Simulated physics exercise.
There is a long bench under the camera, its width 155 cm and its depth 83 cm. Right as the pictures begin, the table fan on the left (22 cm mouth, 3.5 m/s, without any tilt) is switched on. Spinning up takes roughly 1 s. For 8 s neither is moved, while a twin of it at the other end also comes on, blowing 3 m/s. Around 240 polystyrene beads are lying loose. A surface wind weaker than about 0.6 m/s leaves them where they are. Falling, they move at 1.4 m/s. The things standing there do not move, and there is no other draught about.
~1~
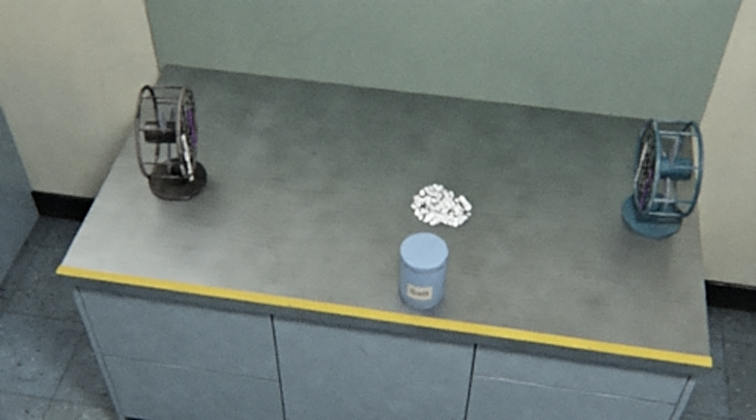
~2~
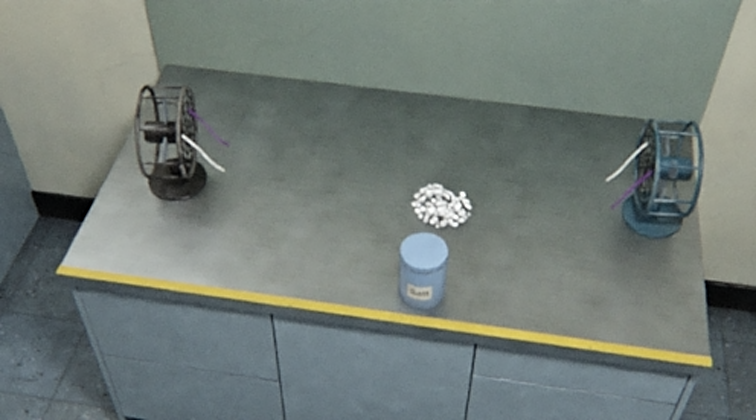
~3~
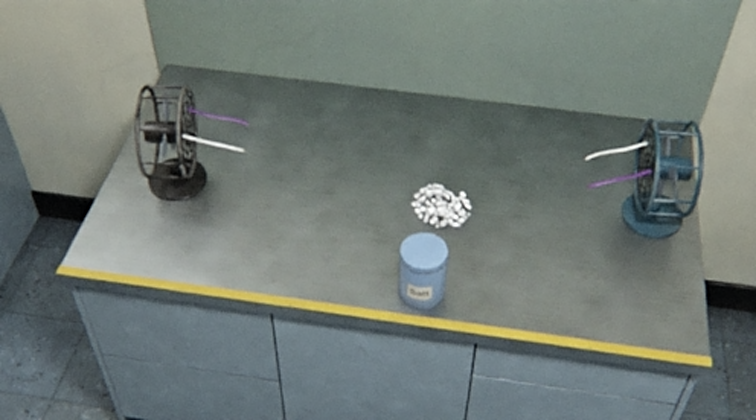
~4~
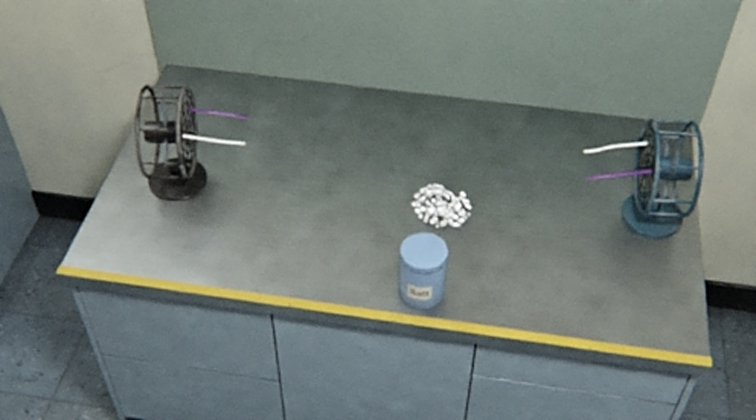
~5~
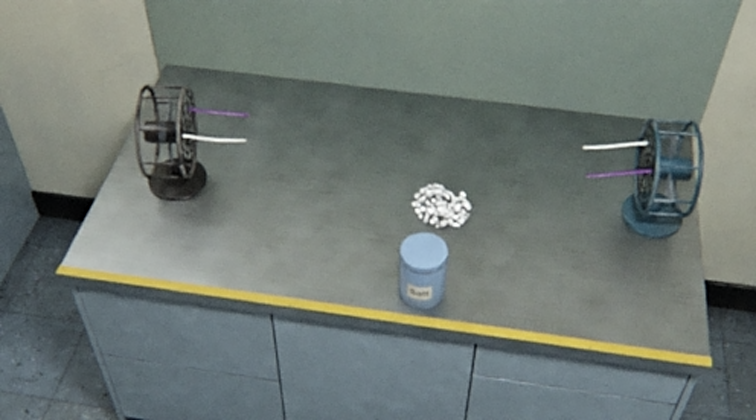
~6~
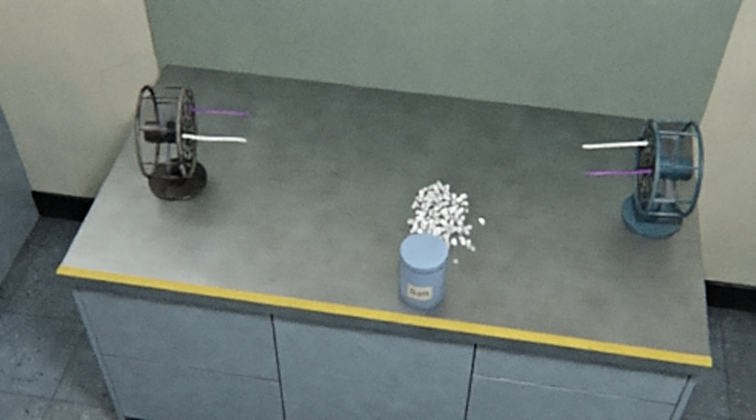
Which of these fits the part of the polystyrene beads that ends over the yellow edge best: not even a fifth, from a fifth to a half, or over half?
Over half.
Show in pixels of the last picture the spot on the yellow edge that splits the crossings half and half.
The middle of the crossings lies near (472, 333) in the last picture.
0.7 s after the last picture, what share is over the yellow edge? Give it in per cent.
I'd put it at some 70 %.
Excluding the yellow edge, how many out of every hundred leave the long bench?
Estimated share: Around 5 %.
Then, 0.7 s after the last picture, 30 % are still on the top, 70 % are over the yellow edge; the middle of those left on the top is near (403, 231).
Then, 1.6 s after the last picture, 12 % are still on the top, 83 % are over the yellow edge.
Then, 3.5 s after the last picture, 7 % are still on the top, 86 % are over the yellow edge.
Then, 7.1 s after the last picture, at the end, 87 % are over the yellow edge.
